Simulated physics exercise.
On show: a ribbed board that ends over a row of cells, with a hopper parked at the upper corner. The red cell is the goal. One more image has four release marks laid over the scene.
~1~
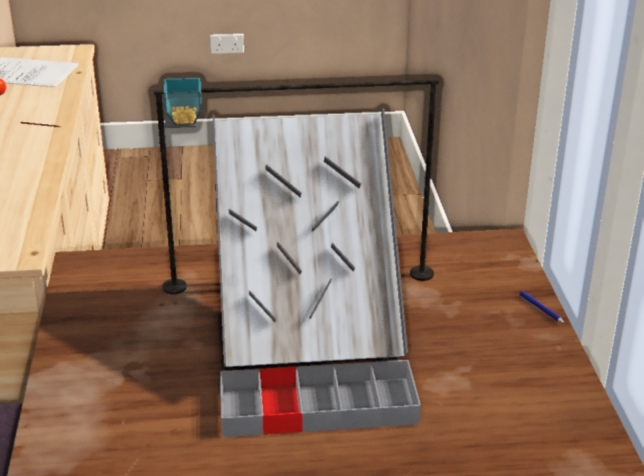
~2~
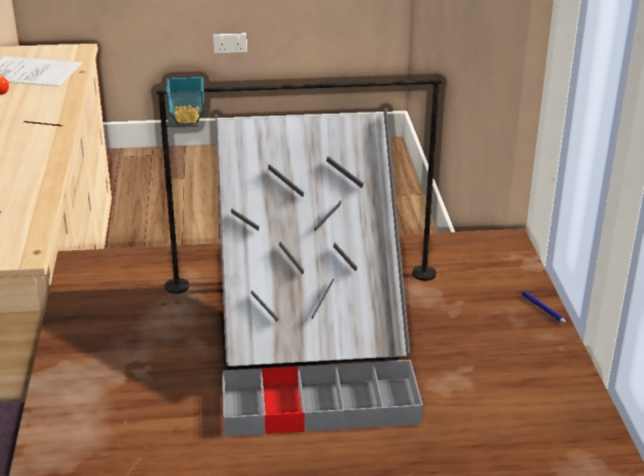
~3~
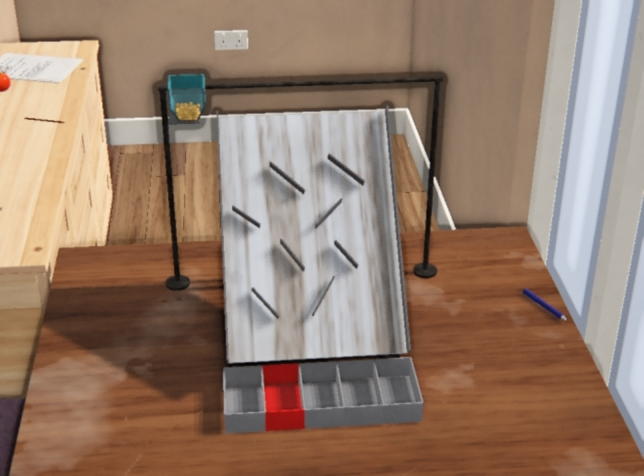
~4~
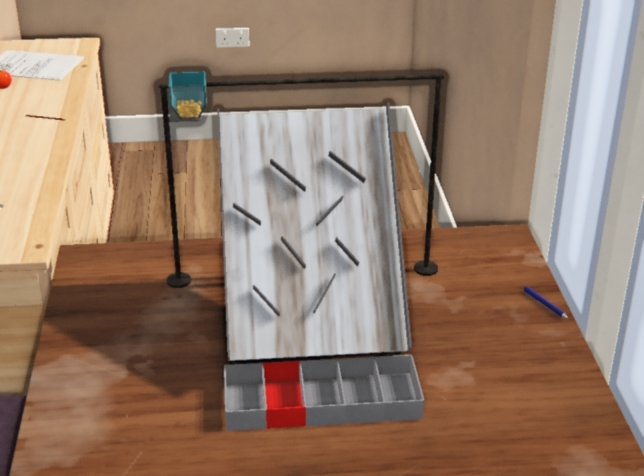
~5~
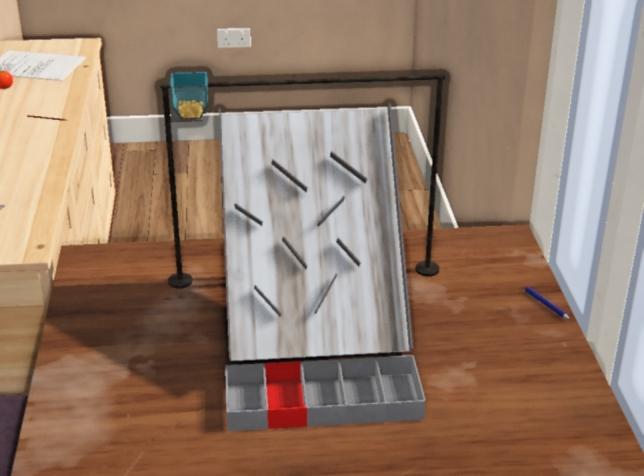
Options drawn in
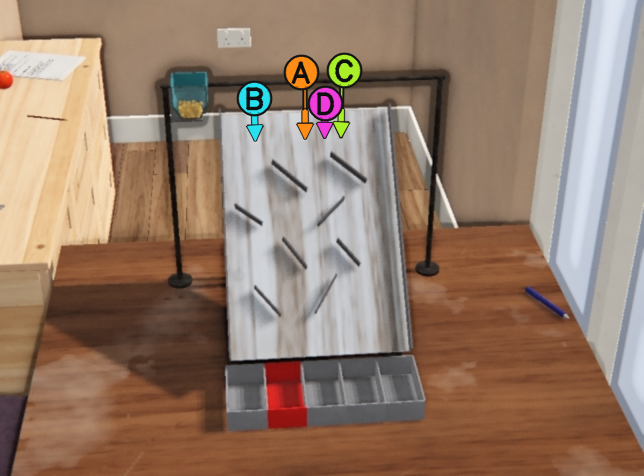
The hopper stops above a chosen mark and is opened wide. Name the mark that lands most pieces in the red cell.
Best: A.
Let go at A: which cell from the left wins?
It is the second one.
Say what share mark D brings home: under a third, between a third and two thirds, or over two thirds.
It is between a third and two thirds.
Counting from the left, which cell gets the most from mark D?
The second from the left.
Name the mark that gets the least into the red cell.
Here it is mark C.
On the marked copy, mark A meets the board at (305, 133); mark B meets the board at (255, 135); mark C meets the board at (341, 131); mark D meets the board at (324, 132).
For mark A, about two thirds in the red cell, about a quarter in other cells, a small part held on the board.
For mark B, about a third in the red cell, about half in other cells, a small part held on the board.
For mark C, a small part in the red cell, most in other cells, a small part held on the board, a stray few outside the box.
For mark D, about half in the red cell, about a third in other cells, a small part held on the board.
